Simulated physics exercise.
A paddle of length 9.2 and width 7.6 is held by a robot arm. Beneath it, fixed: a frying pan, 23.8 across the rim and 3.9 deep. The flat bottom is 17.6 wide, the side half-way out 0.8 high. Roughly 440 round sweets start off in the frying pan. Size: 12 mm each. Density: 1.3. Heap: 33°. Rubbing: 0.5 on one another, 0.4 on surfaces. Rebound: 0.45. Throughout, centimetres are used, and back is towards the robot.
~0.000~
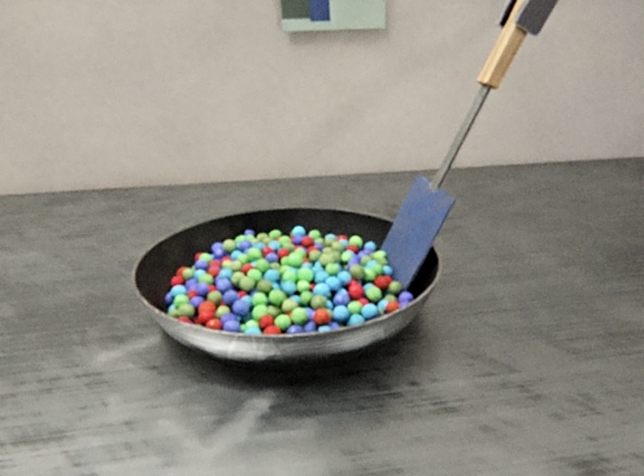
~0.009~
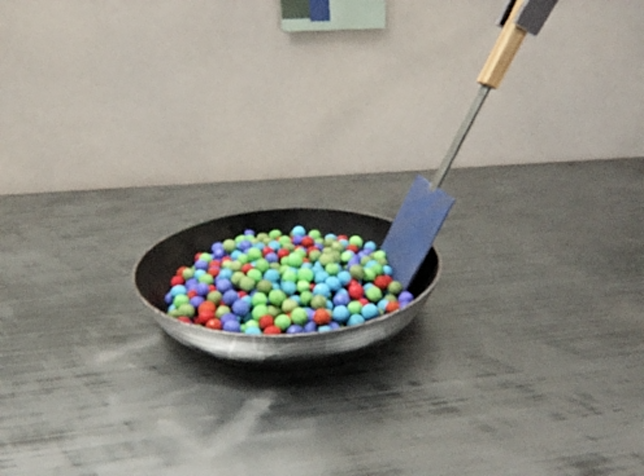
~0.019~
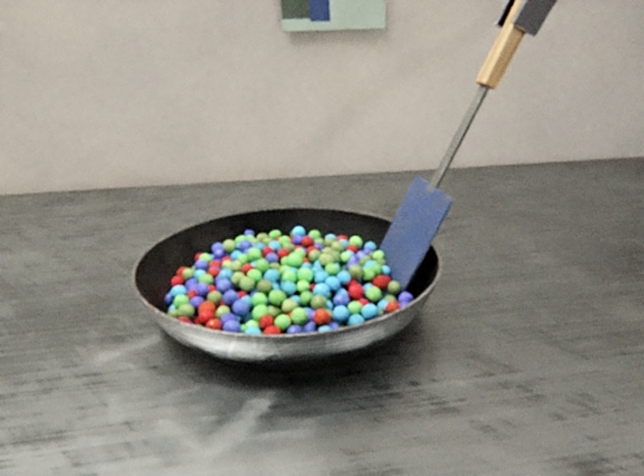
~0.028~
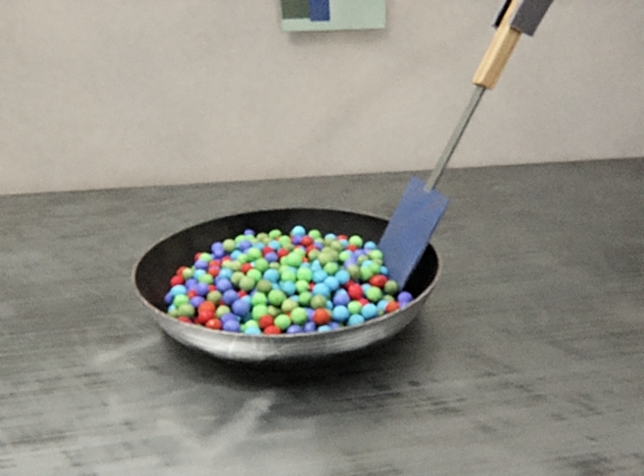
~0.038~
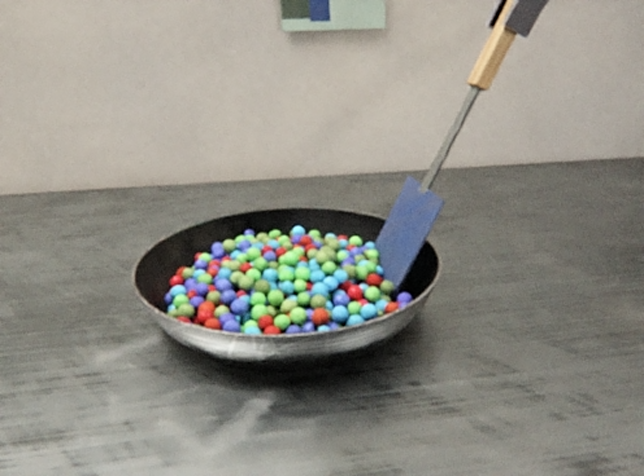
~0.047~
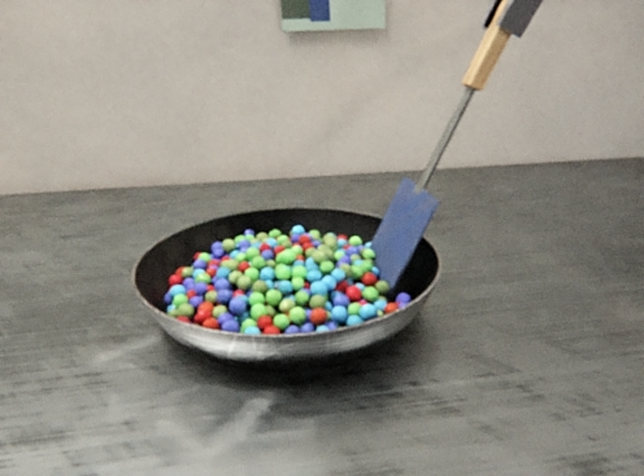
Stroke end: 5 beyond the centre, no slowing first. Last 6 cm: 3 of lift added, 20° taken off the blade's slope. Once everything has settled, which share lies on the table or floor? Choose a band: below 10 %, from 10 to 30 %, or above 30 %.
Below 10 %.
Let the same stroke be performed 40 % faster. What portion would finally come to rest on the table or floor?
Around 0 per cent would finish on the table or floor.
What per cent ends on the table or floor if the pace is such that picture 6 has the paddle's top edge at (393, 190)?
That share would be some 15 percent.
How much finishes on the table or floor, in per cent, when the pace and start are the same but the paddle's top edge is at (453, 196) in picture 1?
I'd estimate close to 0 per cent.
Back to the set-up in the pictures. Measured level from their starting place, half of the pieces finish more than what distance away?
2 cm.
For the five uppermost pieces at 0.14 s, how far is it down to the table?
I'd say close to 4 cm on average.
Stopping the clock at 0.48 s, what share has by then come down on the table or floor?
Share at that moment: Roughly 0 %.
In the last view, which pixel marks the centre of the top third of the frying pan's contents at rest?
(204, 268).
By 0.14 s, sloping 65°, highest piece 4 above the table; 442 in the frying pan.
By 0.24 s, sloping 56°, highest piece 6 above the table; 442 in the frying pan.
By 0.48 s, sloping 45°, highest piece 5 above the table; 441 in the frying pan, 1 on the table or floor.
By 1.53 s, sloping 45°, highest piece 5 above the table; 441 in the frying pan, 1 on the table or floor.
Final count, 441 in the frying pan, 1 on the table or floor. That is 0 % on the table or floor.
